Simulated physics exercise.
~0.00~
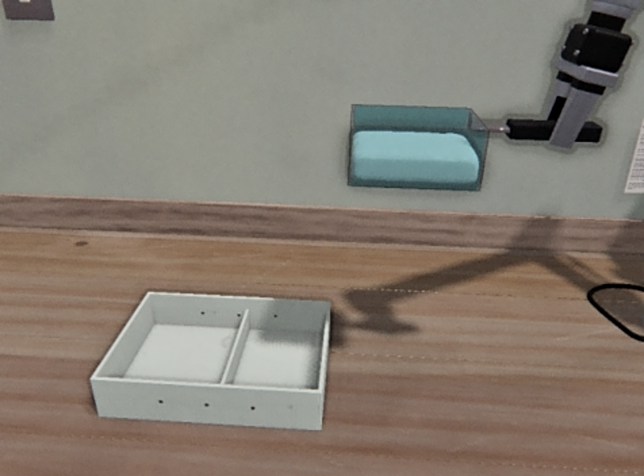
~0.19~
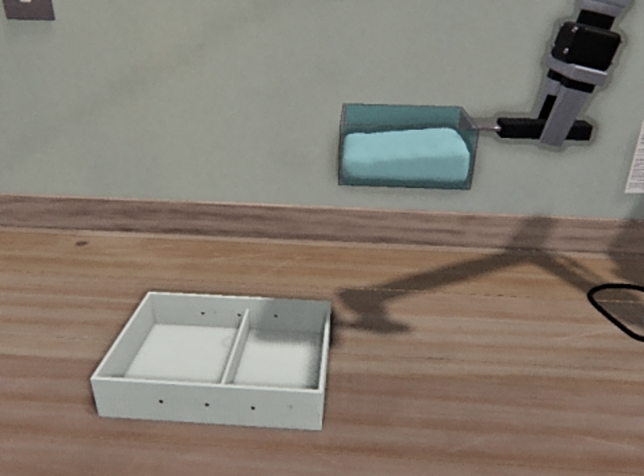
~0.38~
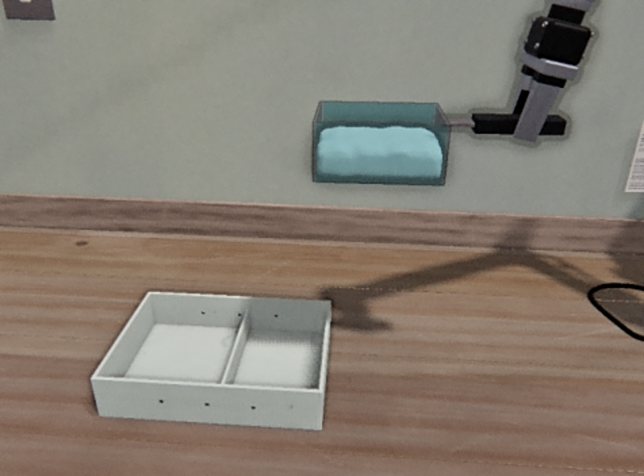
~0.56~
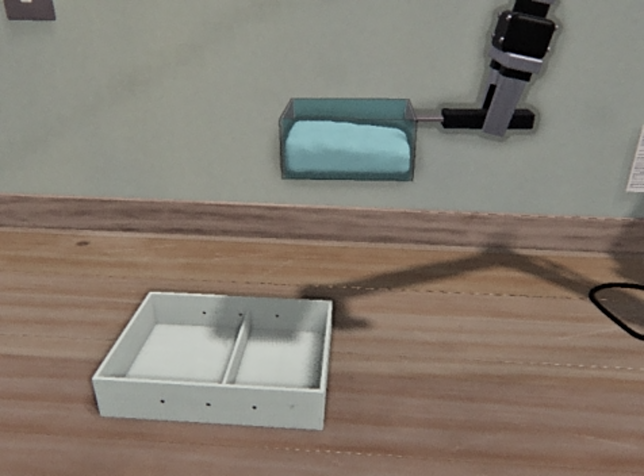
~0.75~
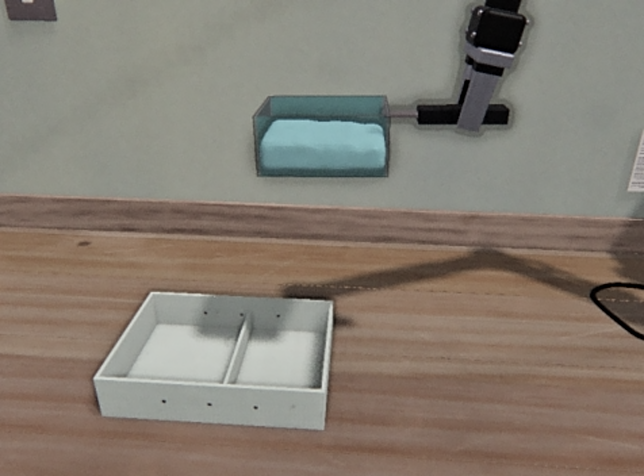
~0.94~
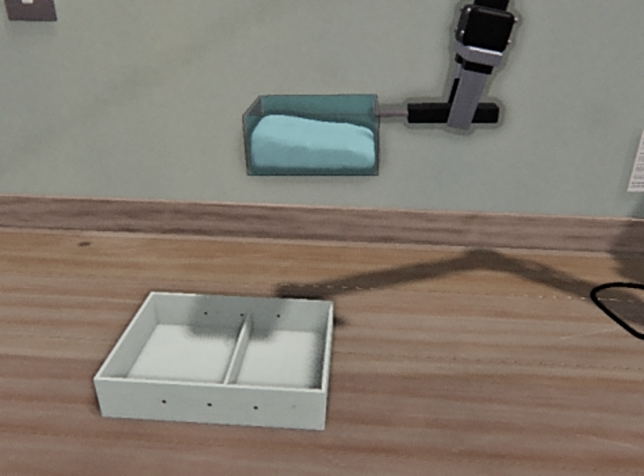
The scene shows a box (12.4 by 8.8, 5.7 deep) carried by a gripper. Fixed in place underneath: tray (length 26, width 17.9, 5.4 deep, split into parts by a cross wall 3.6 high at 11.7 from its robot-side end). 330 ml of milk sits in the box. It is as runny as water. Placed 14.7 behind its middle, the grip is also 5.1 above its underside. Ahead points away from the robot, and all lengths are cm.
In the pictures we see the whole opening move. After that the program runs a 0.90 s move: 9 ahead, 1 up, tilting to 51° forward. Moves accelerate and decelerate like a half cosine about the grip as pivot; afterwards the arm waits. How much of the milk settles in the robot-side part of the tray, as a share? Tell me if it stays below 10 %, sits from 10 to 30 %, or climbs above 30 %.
It stays below 10 %.
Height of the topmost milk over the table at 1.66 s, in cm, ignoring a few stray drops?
The top of the liquid sits at around 24 centimetres above the table.
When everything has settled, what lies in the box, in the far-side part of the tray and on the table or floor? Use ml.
Roughly 140, 170, 15 ml.
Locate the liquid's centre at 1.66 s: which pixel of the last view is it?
In the last picture, close to (259, 245).
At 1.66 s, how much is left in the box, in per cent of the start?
Roughly 75 per cent.
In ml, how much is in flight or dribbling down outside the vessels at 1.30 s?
It comes to close to 0 ml.
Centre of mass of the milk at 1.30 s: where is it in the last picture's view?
About (292, 177) in the last view.
By 1.30 s, tilted 19° forward, liquid up to 30 above the table; 335 ml in the box.
By 1.66 s, tilted 46° forward, liquid up to 24 above the table; 255 ml in the box, 35 ml in the far-side part, 45 ml in the air or running down outside.
By 2.04 s, tilted 51° forward, liquid up to 90 above the table; 160 ml in the box, 135 ml in the far-side part, 30 ml in the air or running down outside.
By 2.84 s, tilted 51° forward, liquid up to 34 above the table; 170 ml in the far-side part, 140 ml in the box, 15 ml on the table or floor, 10 ml in the robot-side part.
Final state, 170 ml in the far-side part, 140 ml in the box, 15 ml on the table or floor, 10 ml in the robot-side part. That is 3 % in the robot-side part of the tray.
